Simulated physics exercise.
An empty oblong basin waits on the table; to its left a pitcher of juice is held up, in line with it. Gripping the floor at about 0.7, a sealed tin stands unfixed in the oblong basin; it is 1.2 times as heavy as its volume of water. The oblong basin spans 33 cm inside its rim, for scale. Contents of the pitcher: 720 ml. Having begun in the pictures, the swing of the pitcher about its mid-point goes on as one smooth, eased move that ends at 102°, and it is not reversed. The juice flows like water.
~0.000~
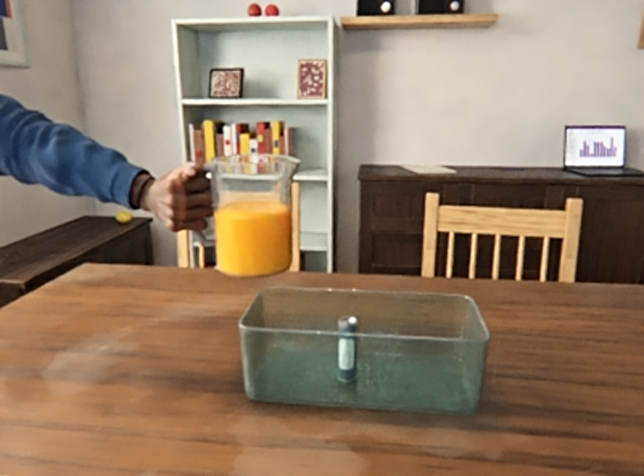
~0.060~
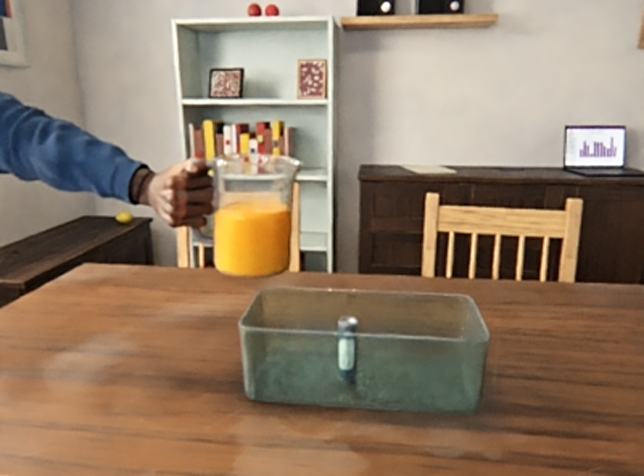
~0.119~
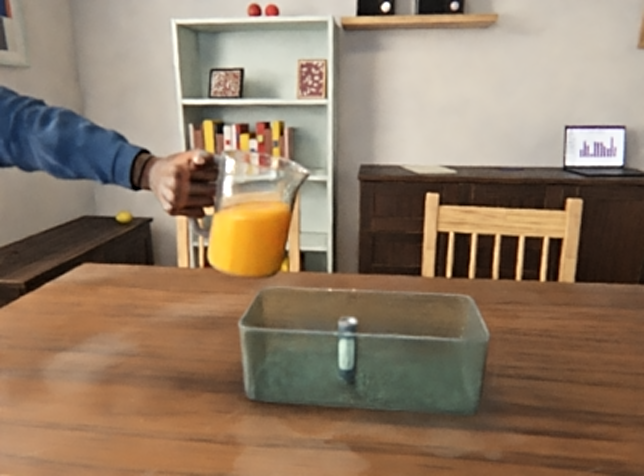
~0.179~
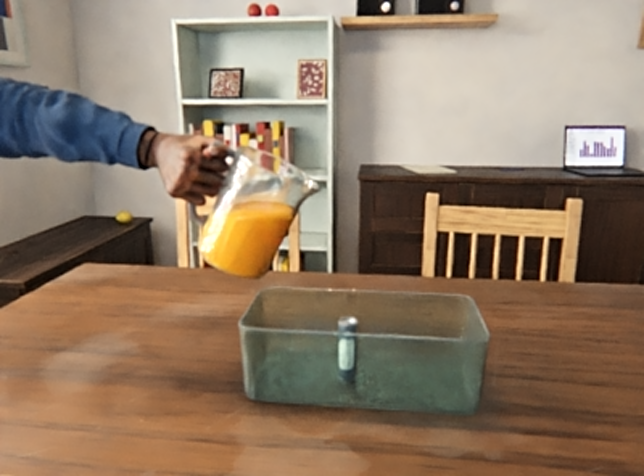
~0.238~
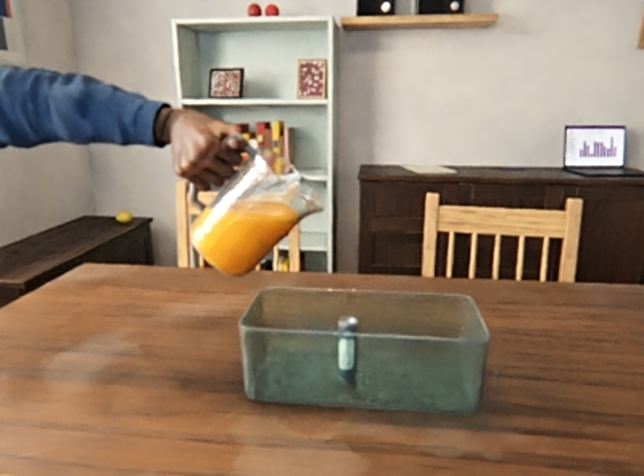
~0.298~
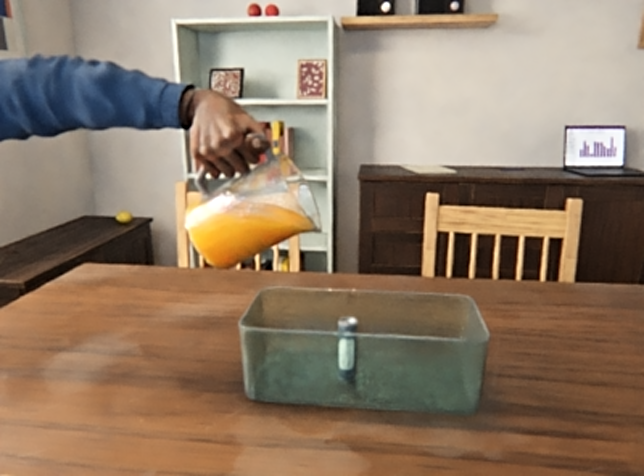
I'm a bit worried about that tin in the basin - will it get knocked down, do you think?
It never tilts over.
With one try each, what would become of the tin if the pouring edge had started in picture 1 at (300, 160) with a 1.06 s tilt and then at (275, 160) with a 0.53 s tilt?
Trial 1 - tin stays standing; trial 2 - tin tips.
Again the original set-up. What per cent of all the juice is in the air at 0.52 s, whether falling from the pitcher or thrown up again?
At that moment, about 22 percent.
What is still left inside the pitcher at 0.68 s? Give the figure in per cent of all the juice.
Share remaining: Approx. 28 %.
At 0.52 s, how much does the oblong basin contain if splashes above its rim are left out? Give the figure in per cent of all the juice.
Roughly 10 percent of it.
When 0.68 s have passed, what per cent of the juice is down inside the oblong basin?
Around 52 in a hundred.
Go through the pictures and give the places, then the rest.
In the first picture, it leans 0°; its right rim is at (301, 161); the juice meets the walls at (219, 206) and (290, 208); the oblong basin's rim runs from (251, 306) to (480, 317); the tin's top is at (348, 324).
In the second picture, it leans 3°; its right rim is at (304, 164); the juice meets the walls at (219, 207) and (290, 207).
In the third picture, it leans 12°; its right rim is at (311, 173); the juice meets the walls at (219, 209) and (291, 207).
In the fourth picture, it leans 26°; its right rim is at (319, 189); the juice meets the walls at (213, 215) and (295, 209).
In the fifth picture, it leans 43°; its right rim is at (324, 209); the juice meets the walls at (201, 216) and (300, 213).
In the sixth picture, it leans 61°; its right rim is at (322, 231); the juice meets the walls at (194, 202) and (309, 221).
Then, 0.52 s in, the tilt is 102° and 69 per cent is still to pour; the tin stands where it began.
Then, 0.68 s in, the tilt is 102° and 28 per cent is still to pour; the tin stands where it began.
Then, 0.85 s in, the tilt is 102° and 10 per cent is still to pour; the tin stands where it began.
Then, 1.03 s in, the tilt is 102° and 3 per cent is still to pour; the tin stands where it began.
Finally, the tin stands where it began.
